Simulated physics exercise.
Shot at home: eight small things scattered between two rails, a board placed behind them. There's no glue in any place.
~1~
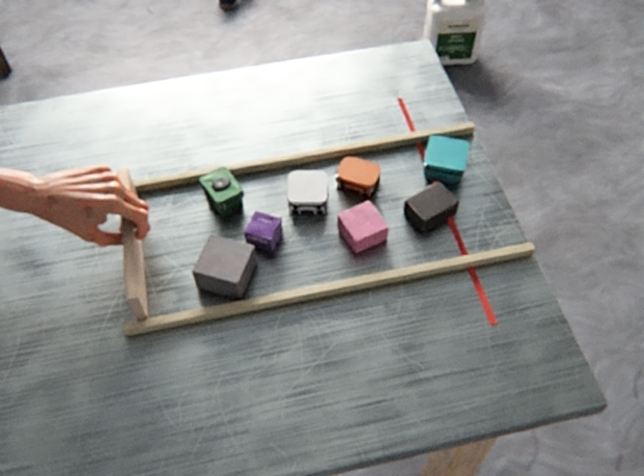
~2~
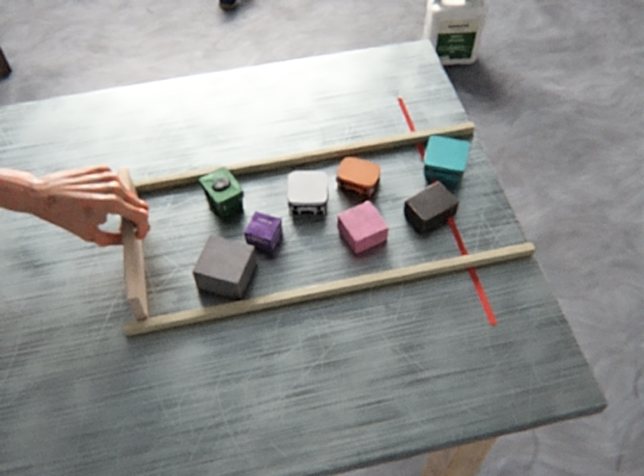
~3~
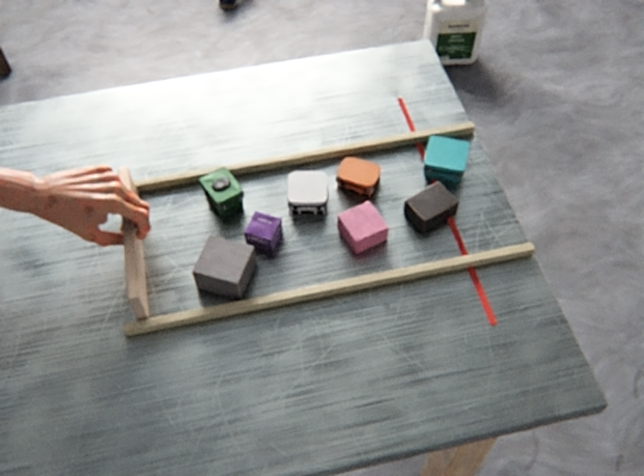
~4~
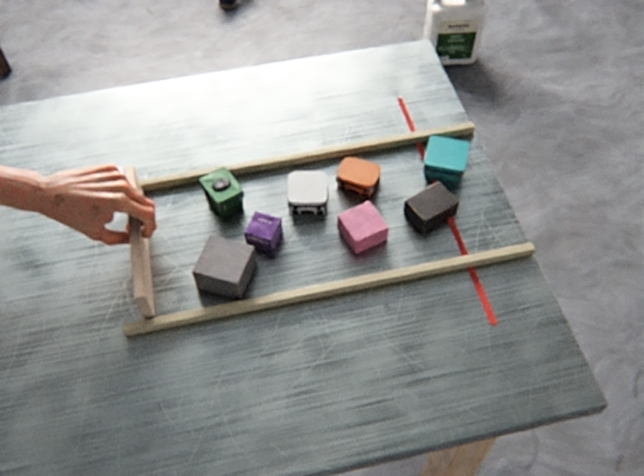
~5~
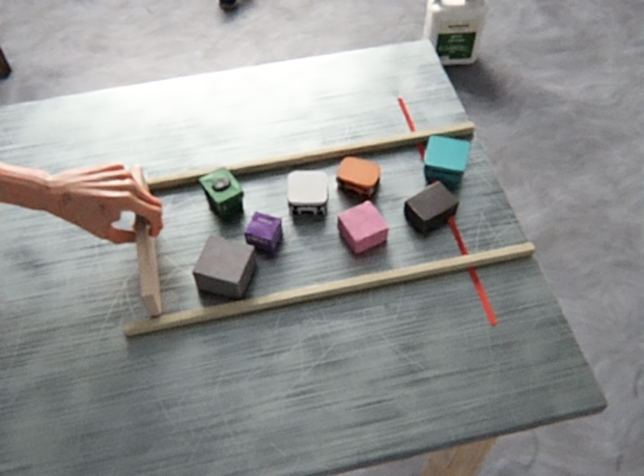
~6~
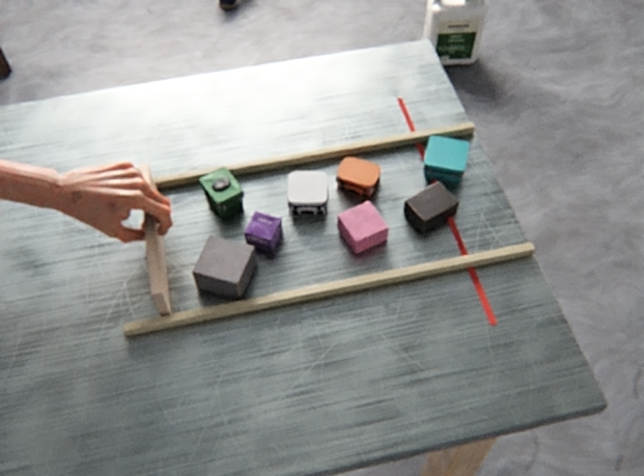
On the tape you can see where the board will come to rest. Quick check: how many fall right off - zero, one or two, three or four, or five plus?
I predict the count lost over the end will be three or four.
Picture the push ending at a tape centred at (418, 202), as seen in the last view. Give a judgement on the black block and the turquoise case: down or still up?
The black block slips off and the turquoise case slips off.
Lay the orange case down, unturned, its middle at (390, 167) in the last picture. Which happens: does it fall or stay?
Result: It comes off.
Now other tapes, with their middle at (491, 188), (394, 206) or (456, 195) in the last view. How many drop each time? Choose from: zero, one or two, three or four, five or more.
At least five; 1 or 2; 3 or 4.
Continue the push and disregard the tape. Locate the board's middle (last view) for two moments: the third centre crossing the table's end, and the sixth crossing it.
At the first moment about (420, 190), at the next about (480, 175).
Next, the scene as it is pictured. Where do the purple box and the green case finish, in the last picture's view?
In the last picture, roughly (455, 187) and (442, 156).
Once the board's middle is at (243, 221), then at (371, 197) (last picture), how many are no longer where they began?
Up to then 3, and up to the other point 8.
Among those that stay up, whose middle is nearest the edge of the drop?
The pink block.
Early on, none off yet; turquoise case at rest near (445, 160); black block at rest near (431, 207); orange case at rest near (361, 177).
Finally, the number that fall off is three or four; lost, orange case, black block and turquoise case.
